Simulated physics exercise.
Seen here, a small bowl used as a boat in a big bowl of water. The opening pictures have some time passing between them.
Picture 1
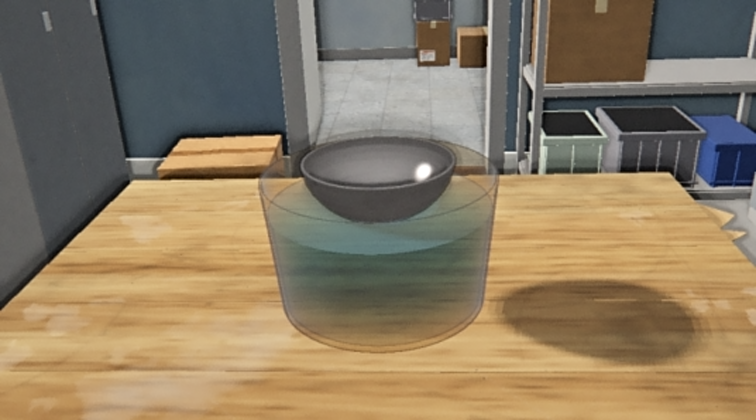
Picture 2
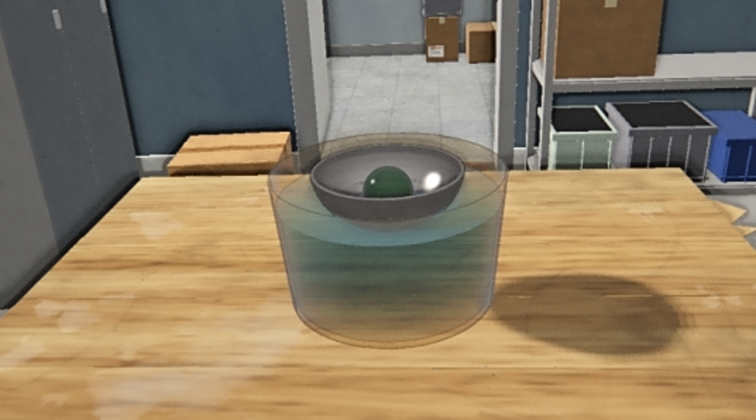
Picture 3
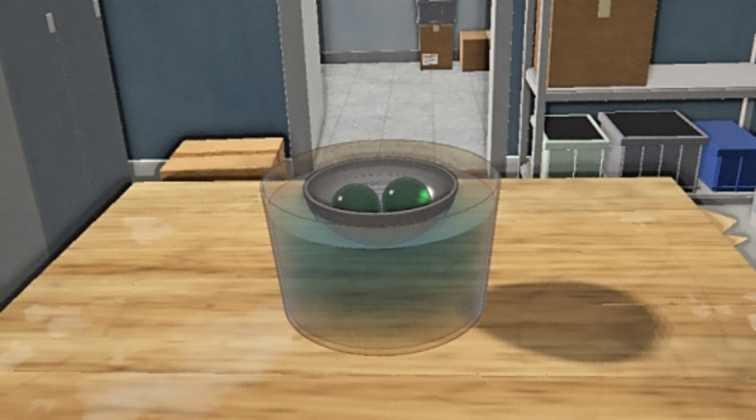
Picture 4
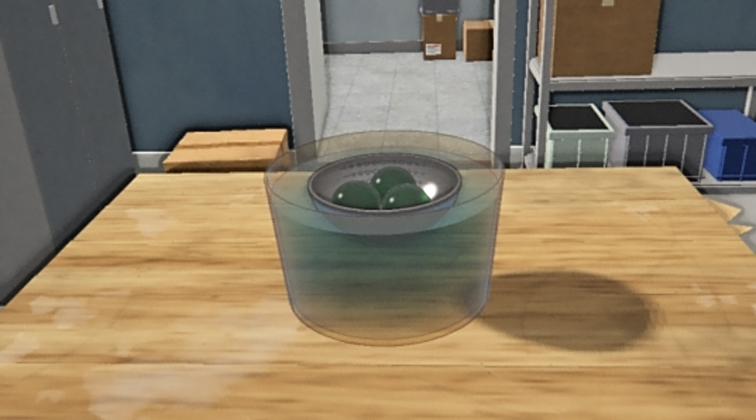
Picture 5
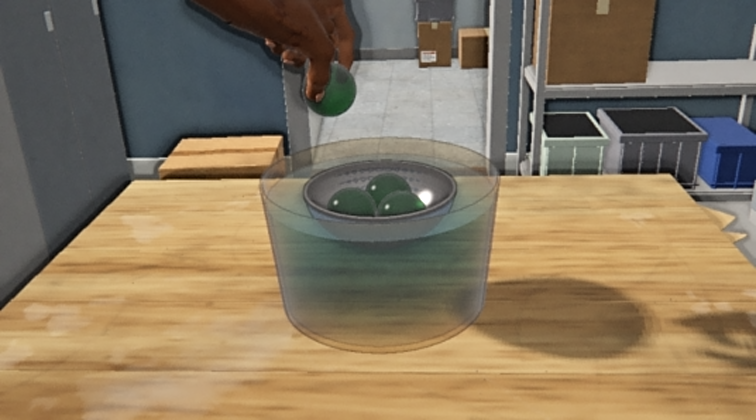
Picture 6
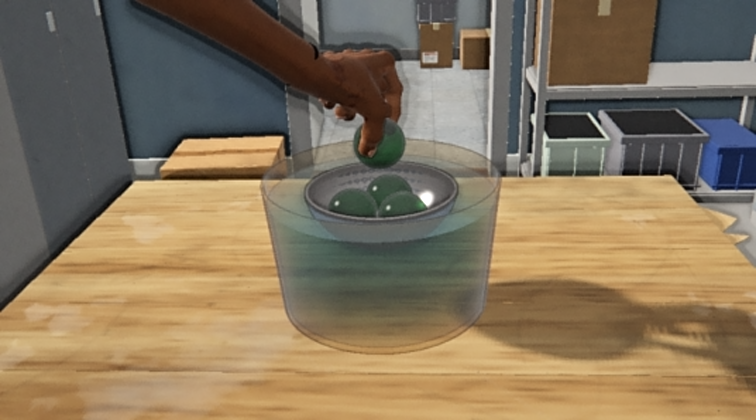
A small bowl floats lower as green marbles are added, and a hand lowers another.
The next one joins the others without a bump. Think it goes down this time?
Yes, down it goes.
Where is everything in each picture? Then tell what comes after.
The first picture shows small bowl (378, 161) empty; most of its side above the surface.
The second picture shows small bowl (387, 171) with one aboard; about half of its side above the surface.
The third picture shows small bowl (380, 185) with two aboard; about a third of its side above the surface.
The fourth picture shows small bowl (384, 182) with three aboard; hardly any of its side above the surface.
The fifth picture shows small bowl (380, 188) with three aboard; hardly any of its side above the surface; the next glass marble in the hand at (330, 90).
The sixth picture shows small bowl (381, 189) with three aboard; hardly any of its side above the surface; the next glass marble in the hand at (379, 143).
Shortly, the glass marble is in and the small bowl dips.
Then, water pours in over its edge.
At the finish, the small bowl lies on the bottom with its load.
